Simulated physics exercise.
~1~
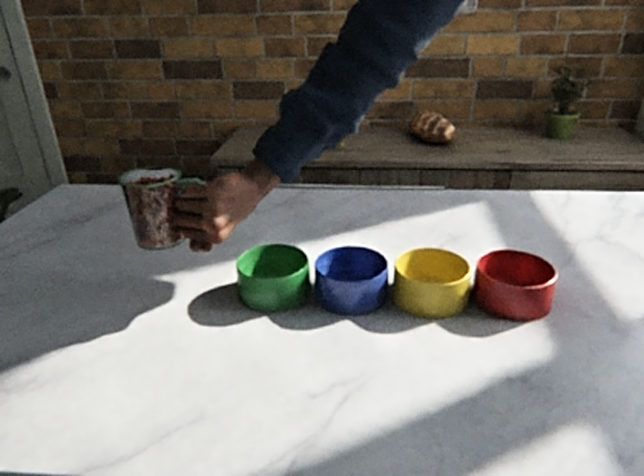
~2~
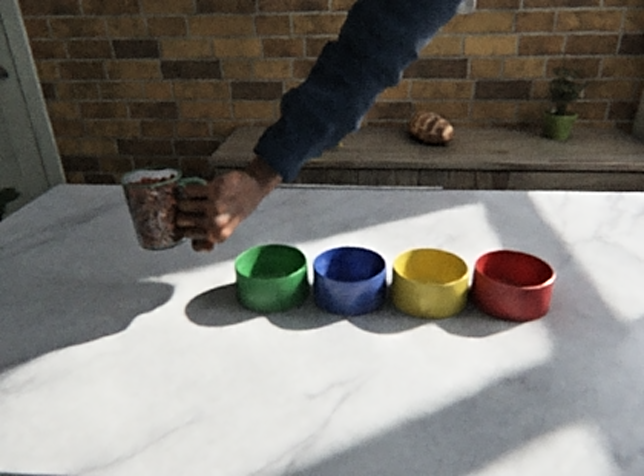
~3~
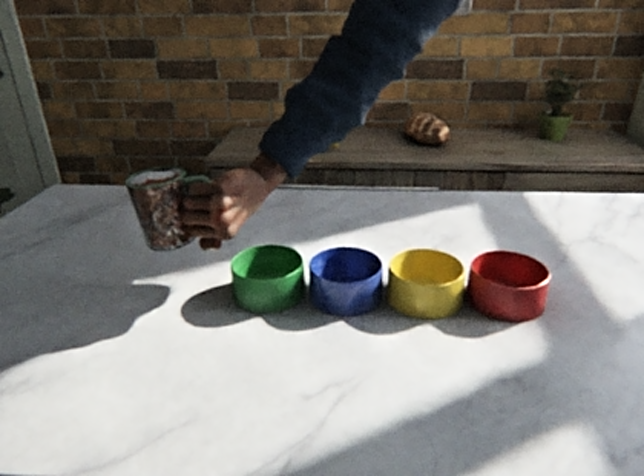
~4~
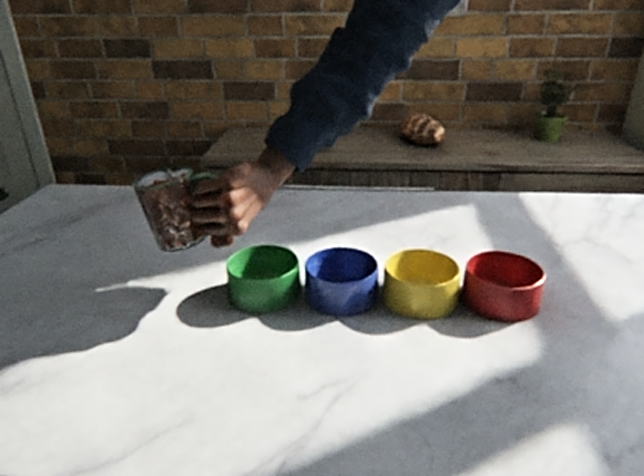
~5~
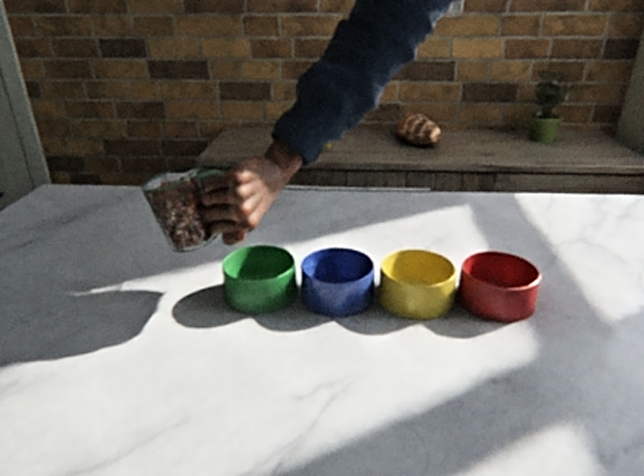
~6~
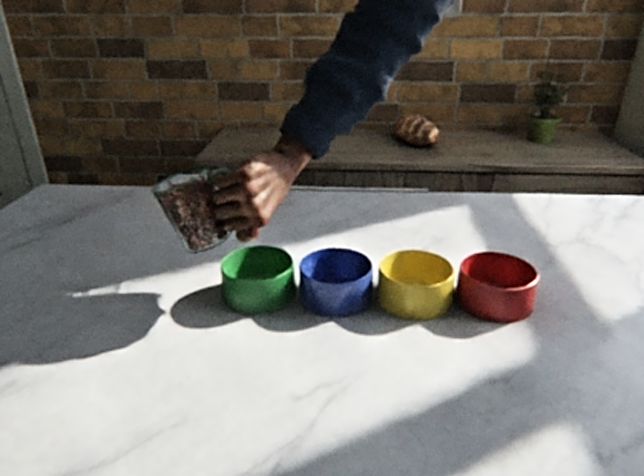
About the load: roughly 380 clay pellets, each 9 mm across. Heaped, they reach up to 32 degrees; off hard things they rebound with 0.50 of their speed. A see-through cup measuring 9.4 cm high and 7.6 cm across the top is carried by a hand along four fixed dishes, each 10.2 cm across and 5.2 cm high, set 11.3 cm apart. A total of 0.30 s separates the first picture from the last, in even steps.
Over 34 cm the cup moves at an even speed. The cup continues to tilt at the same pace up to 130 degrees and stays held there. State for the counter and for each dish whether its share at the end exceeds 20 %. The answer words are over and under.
Red: Under. Blue: Over. Green: Under. Yellow: Under. Counter: Under.
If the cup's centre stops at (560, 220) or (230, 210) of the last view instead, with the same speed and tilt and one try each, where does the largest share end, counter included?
Red; counter.
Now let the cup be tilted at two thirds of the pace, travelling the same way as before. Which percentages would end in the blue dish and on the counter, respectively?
It would be blue 100 and counter 0.
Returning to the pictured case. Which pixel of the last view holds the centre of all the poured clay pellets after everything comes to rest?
At about (341, 280).
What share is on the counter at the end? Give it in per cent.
The answer is roughly 0 per cent.
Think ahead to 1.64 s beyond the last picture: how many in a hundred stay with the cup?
Somewhere near 0 per cent.
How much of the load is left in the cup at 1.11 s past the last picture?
Somewhere close to 90 percent.
Then, 0.67 s after the last picture, tilt 71 degrees; cup holds 100 %.
Then, 1.11 s after the last picture, tilt 105 degrees; cup holds 90 %, blue 10 %.
Then, 1.64 s after the last picture, tilt 130 degrees; cup holds 0 %, blue 100 %.
In the end, red 0 %, blue 100 %, green 0 %, yellow 0 %, counter 0 %.
